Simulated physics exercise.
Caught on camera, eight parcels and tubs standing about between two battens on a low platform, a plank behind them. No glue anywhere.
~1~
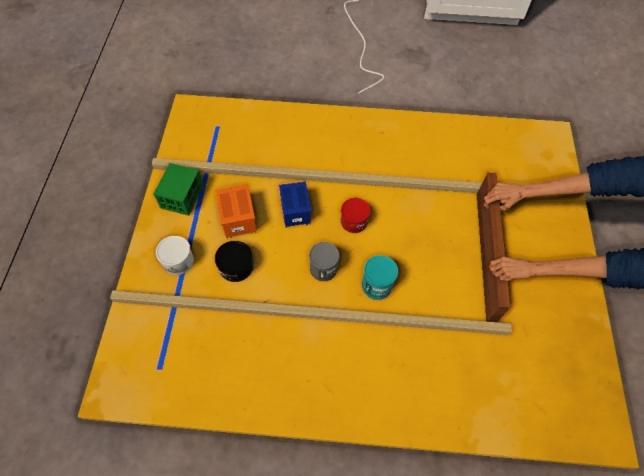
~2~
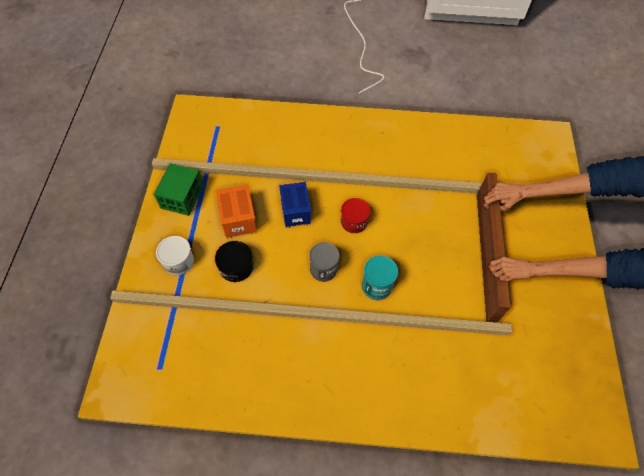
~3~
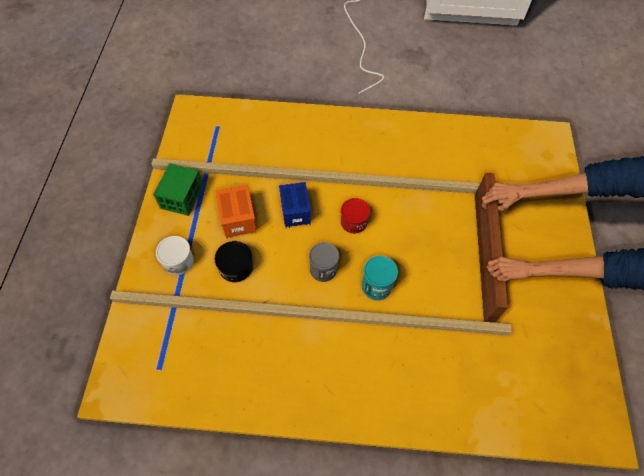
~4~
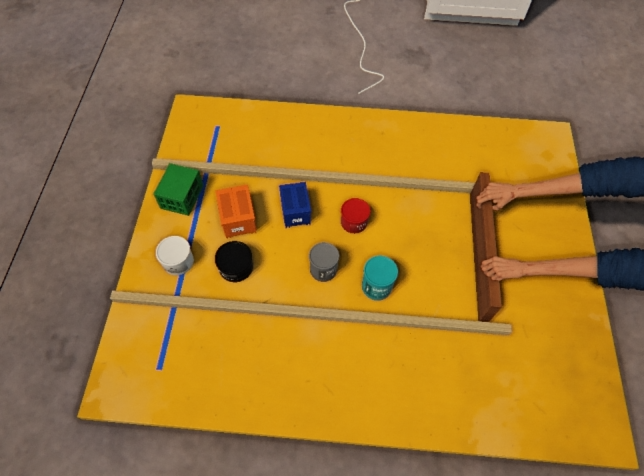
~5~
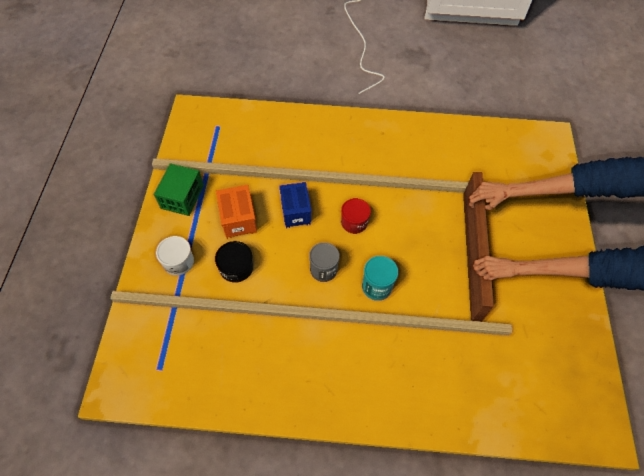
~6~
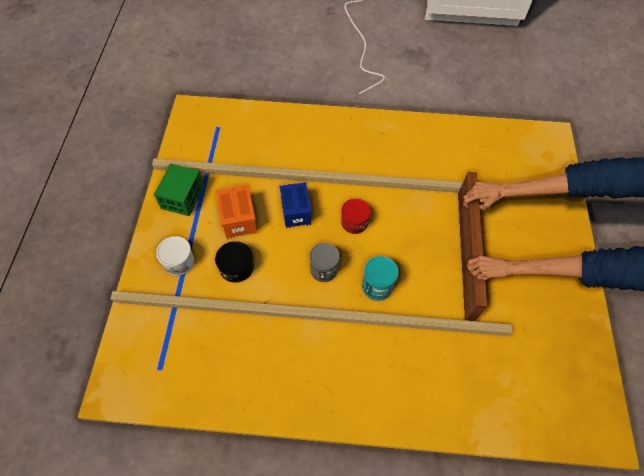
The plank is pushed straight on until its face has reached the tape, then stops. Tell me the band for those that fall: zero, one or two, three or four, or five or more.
As it turns out, the number that fall off is one or two.
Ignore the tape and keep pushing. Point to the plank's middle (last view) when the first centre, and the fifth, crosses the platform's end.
Its middle is around (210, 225) and later (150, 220).
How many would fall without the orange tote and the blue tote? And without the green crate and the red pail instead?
First 1, then 1.
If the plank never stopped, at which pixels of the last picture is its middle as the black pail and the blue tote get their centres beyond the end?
For the black pail at (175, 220), for the blue tote at (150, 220).
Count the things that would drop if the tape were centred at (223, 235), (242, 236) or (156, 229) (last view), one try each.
Try by try, 0, 0 and 4.
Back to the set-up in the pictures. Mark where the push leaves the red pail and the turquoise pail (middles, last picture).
First (183, 203), then (162, 272).
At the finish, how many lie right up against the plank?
4 of them.
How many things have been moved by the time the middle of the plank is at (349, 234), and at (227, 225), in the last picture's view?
By then 3, and 8.
Early on, none off yet; green crate at rest near (180, 190); white pail at rest near (176, 257); orange tote at rest near (237, 212).
A while later, none off yet; green crate travelled a little near (174, 189); white pail travelled about its own width near (155, 255); orange tote travelled about its own width near (199, 215).
Finally, the number that fall off is one or two; lost, white pail and green crate.
